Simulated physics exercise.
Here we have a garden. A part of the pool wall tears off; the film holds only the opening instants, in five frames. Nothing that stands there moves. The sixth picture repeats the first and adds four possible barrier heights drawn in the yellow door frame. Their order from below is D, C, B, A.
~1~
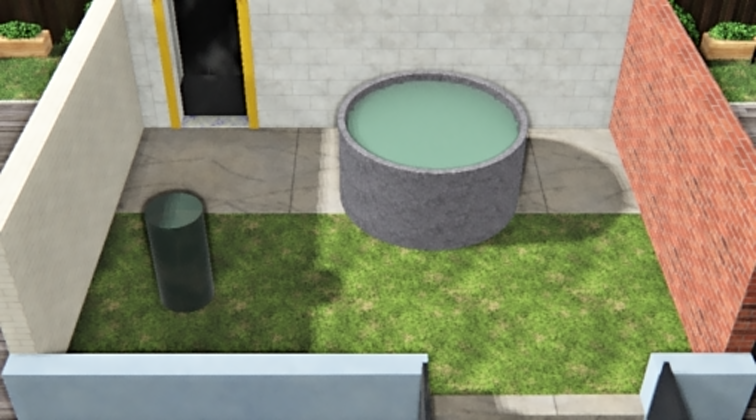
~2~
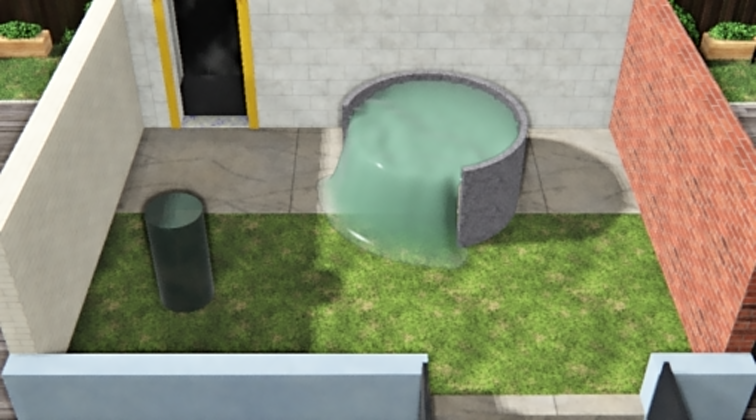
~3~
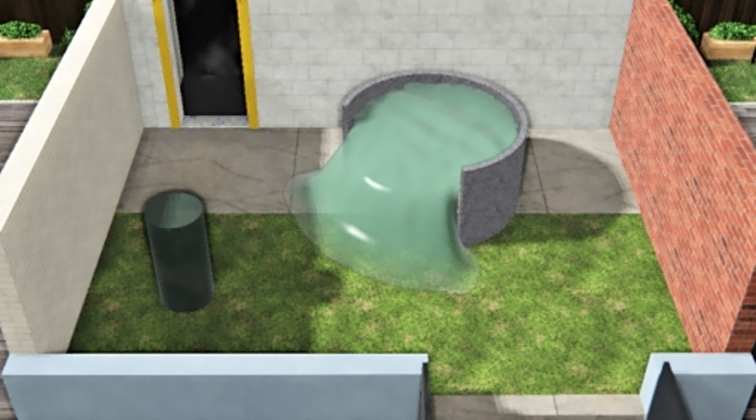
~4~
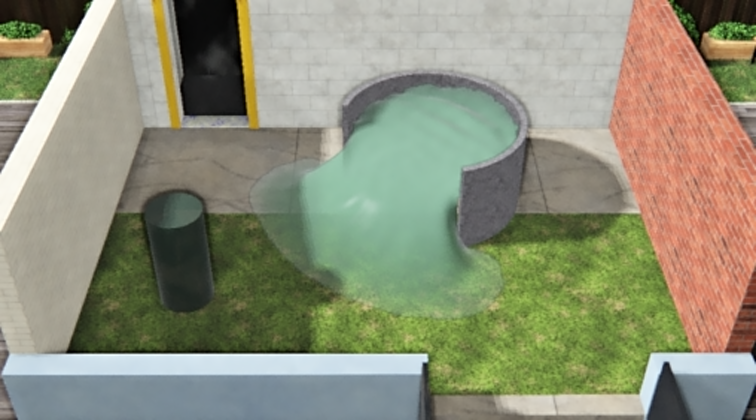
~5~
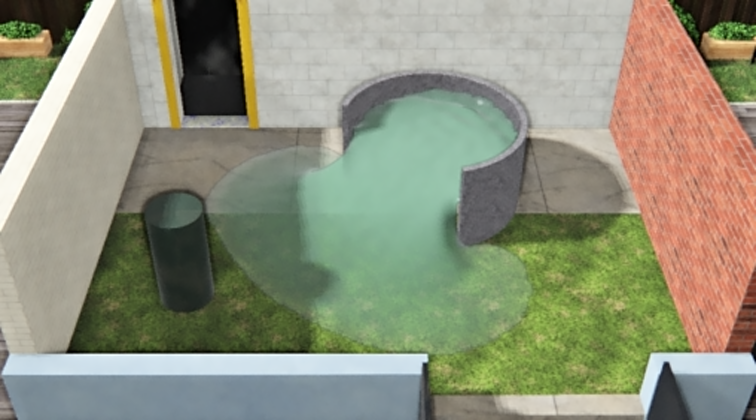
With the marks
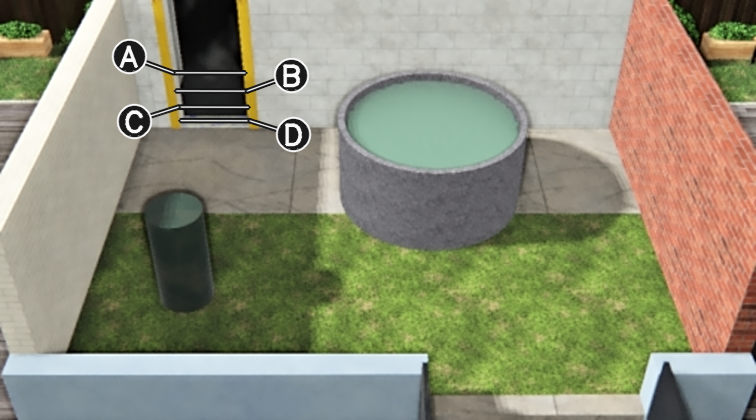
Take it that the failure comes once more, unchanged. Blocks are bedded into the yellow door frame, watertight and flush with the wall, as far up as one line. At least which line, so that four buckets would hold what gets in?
Use height C.
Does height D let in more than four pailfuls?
Yes.
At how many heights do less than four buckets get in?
Three.
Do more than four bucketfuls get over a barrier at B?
No.
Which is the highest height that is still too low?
The answer is D.
On the marked copy, A at (209, 72); B at (211, 91); C at (213, 107); D at (215, 120); from the bottom up D, C, B, A.
With A, nothing gets over.
With B, nothing gets over.
With C, nothing gets over.
With D, about 11 bucketfuls get in.
